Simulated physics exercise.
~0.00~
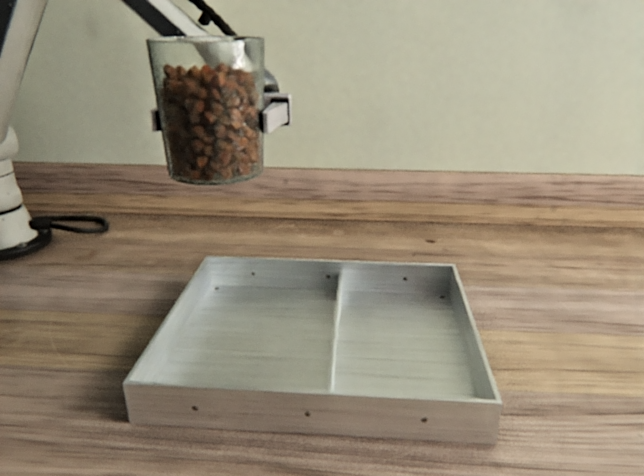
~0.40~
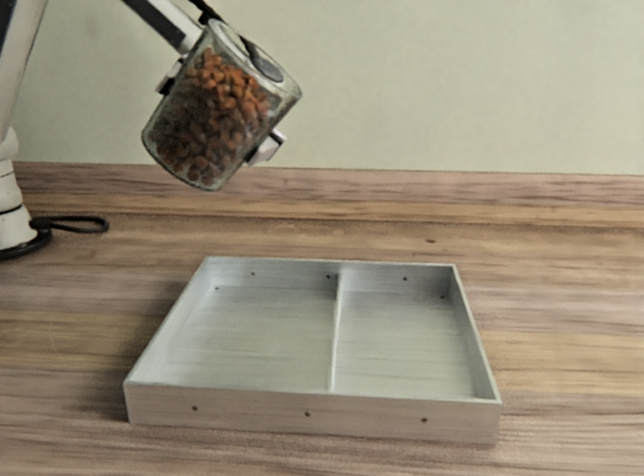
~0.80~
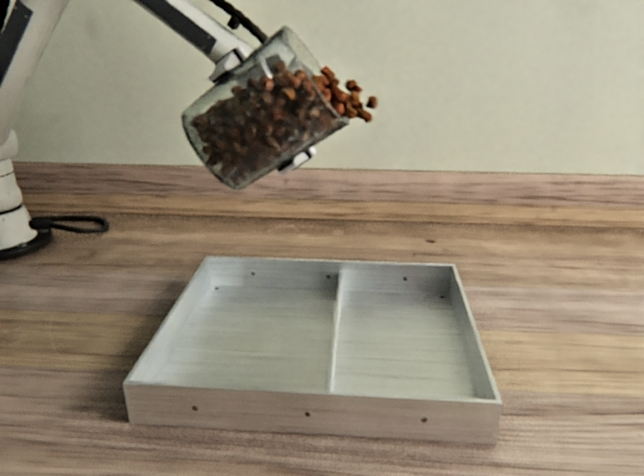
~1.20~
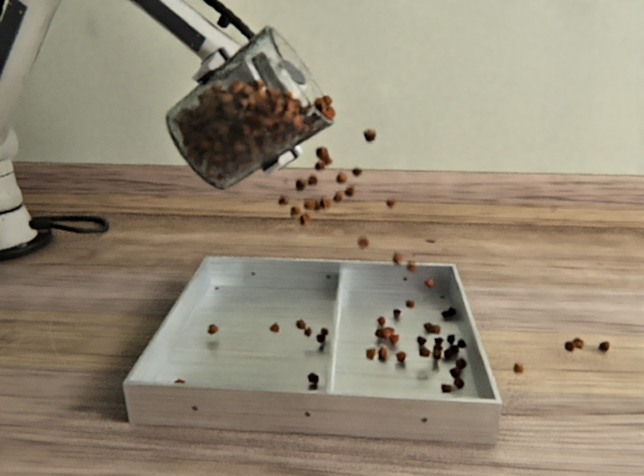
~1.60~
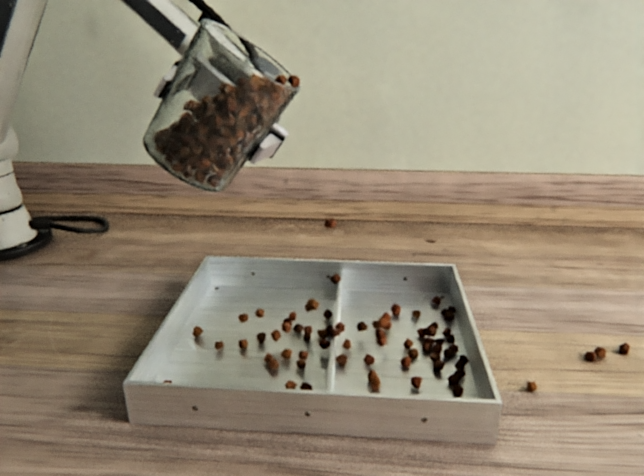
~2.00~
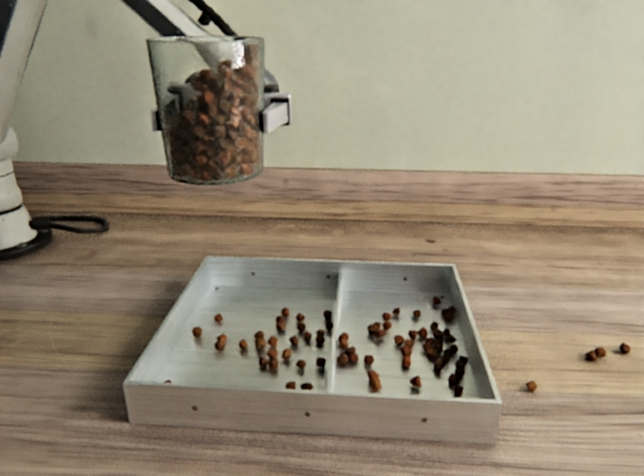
Robot arm tipping a clear beaker of brown pellets, scattering some across a divided tray and table, then returning it upright.
